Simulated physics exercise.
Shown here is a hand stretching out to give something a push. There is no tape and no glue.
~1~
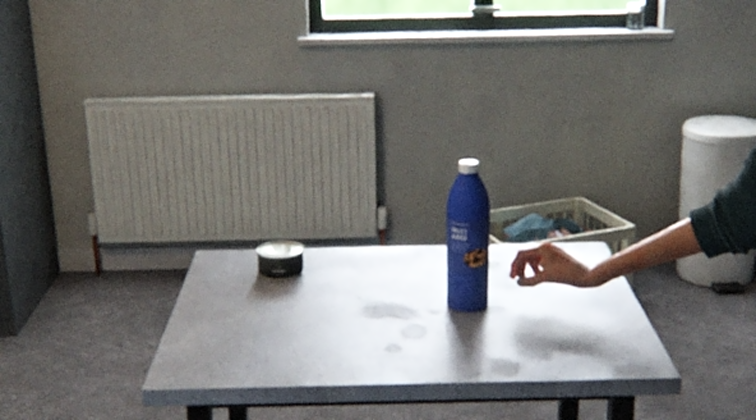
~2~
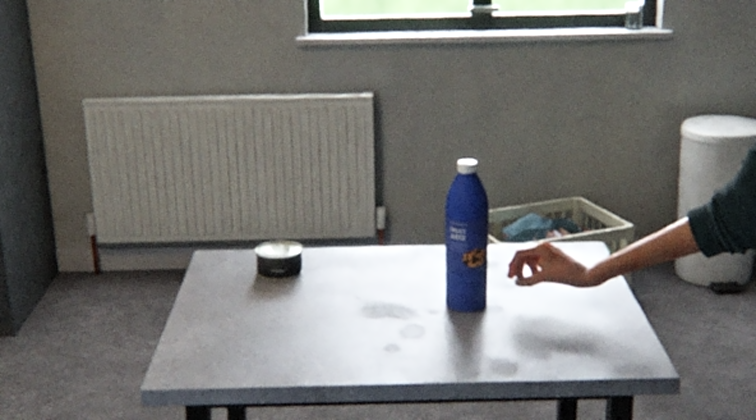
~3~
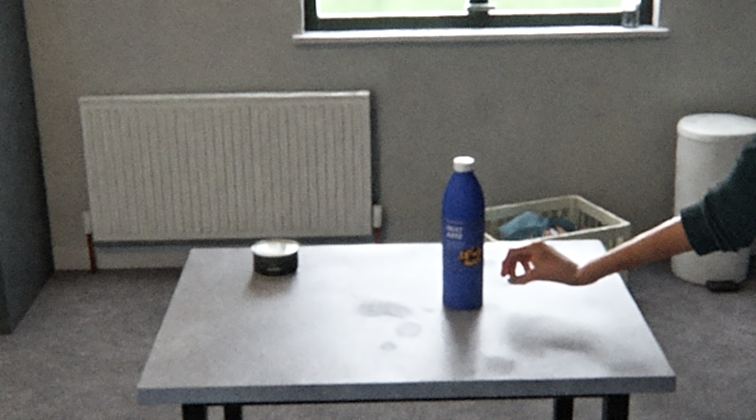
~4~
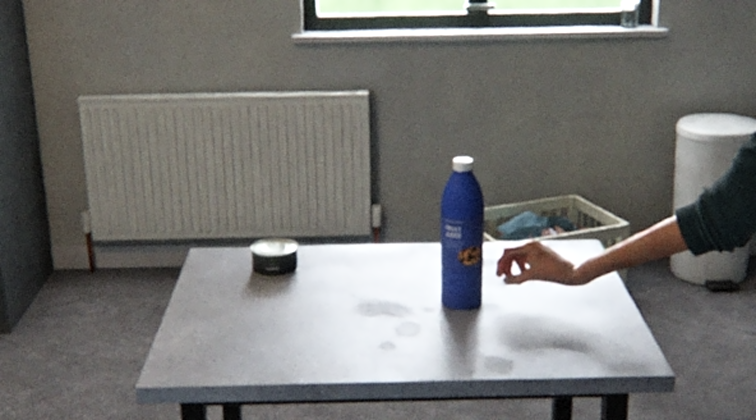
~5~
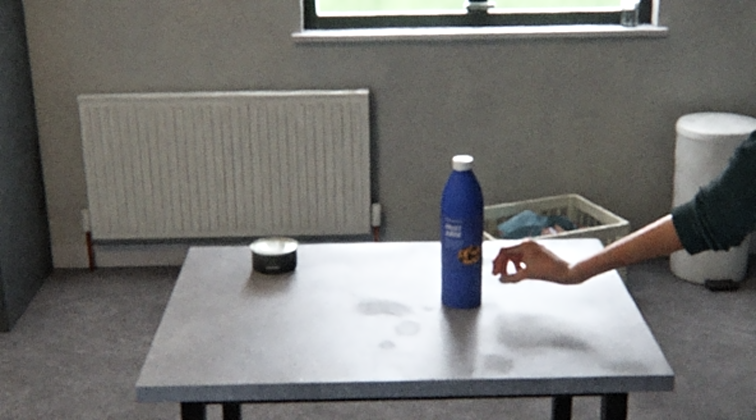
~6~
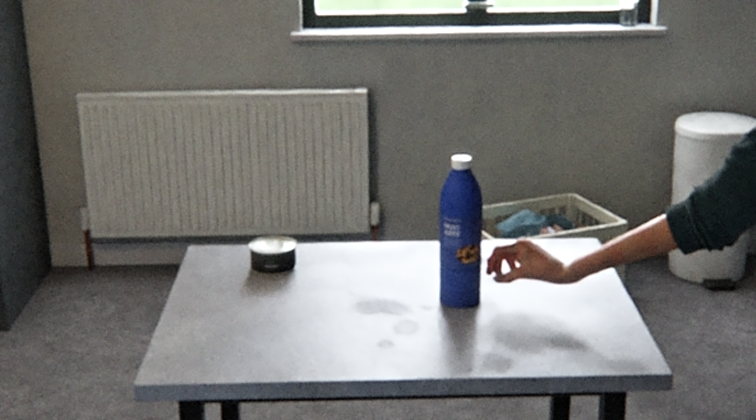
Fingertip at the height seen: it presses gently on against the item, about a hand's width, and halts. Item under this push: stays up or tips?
Stays up.
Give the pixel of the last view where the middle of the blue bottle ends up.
Close to (398, 232) in the last picture.
Then, 0.40 s later than the last frame, blue bottle moved a little near (452, 231).
Then, 0.80 s later than the last frame, blue bottle moved a little near (435, 231).
Then, 1.20 s later than the last frame, blue bottle moved about its own width near (418, 231).
Then, 1.60 s later than the last frame, blue bottle moved about its own width near (401, 232).
When it is over, moved from the start, blue bottle. End places, in pixels of the last picture, blue bottle near (398, 232).
